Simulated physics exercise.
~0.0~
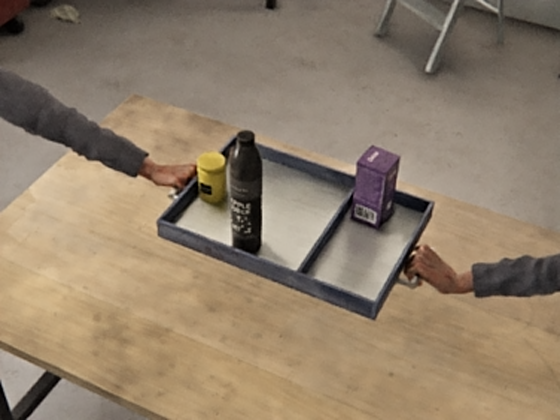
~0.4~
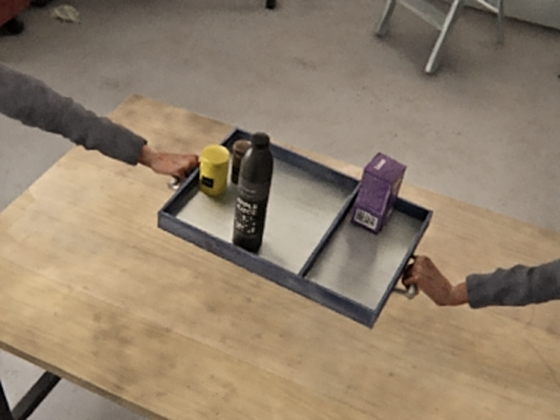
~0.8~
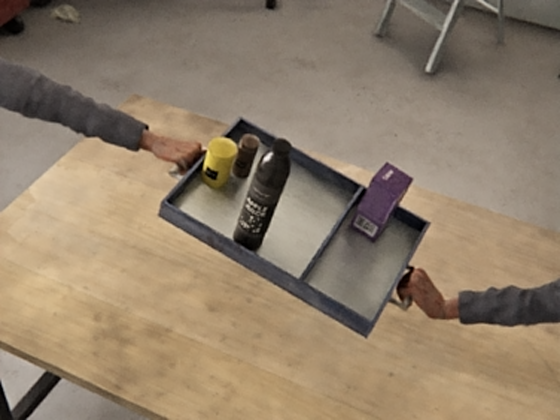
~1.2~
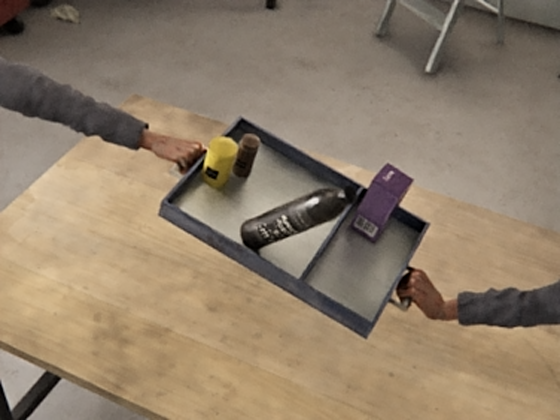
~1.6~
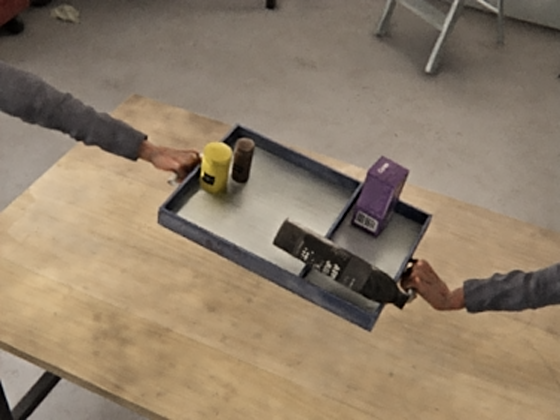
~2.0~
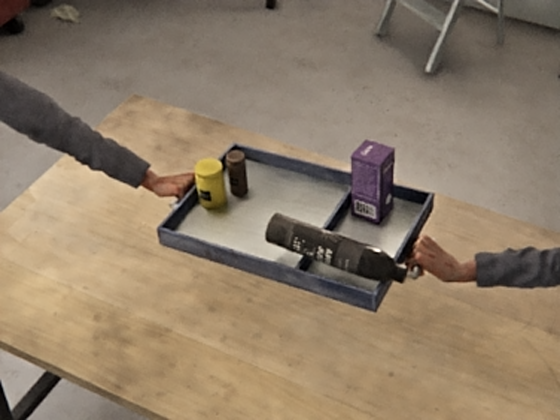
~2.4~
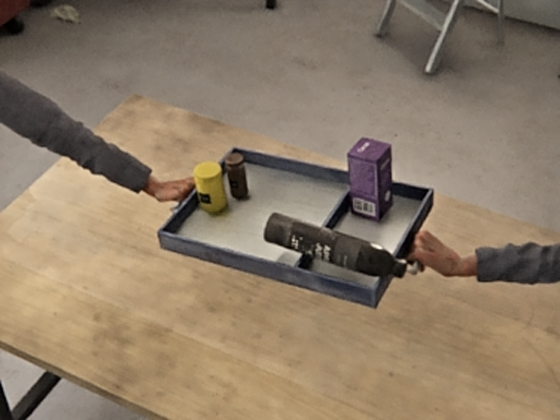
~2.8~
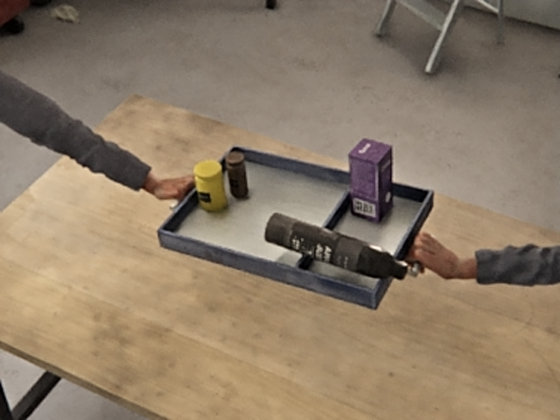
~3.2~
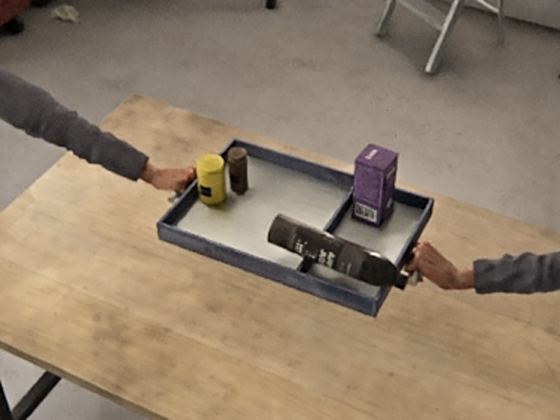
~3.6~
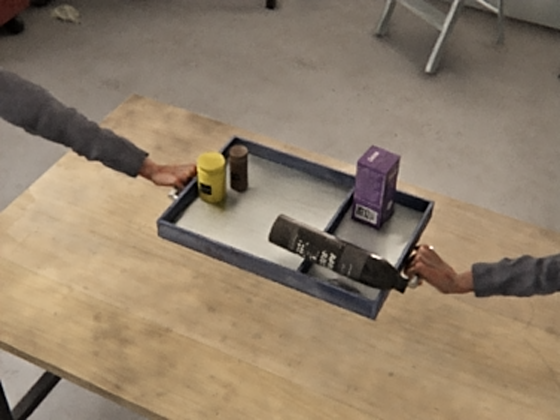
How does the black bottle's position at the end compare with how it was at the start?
At the start the black bottle stood upright on the tray, but by the end it was lying on its side across the divider.
A tall black bottle toppled over toward the right as two hands tilted a divided tray above a wooden table. The hands brought the tray back up, and the bottle stayed lying across the divider while the yellow jar, brown shaker and purple carton remained standing.
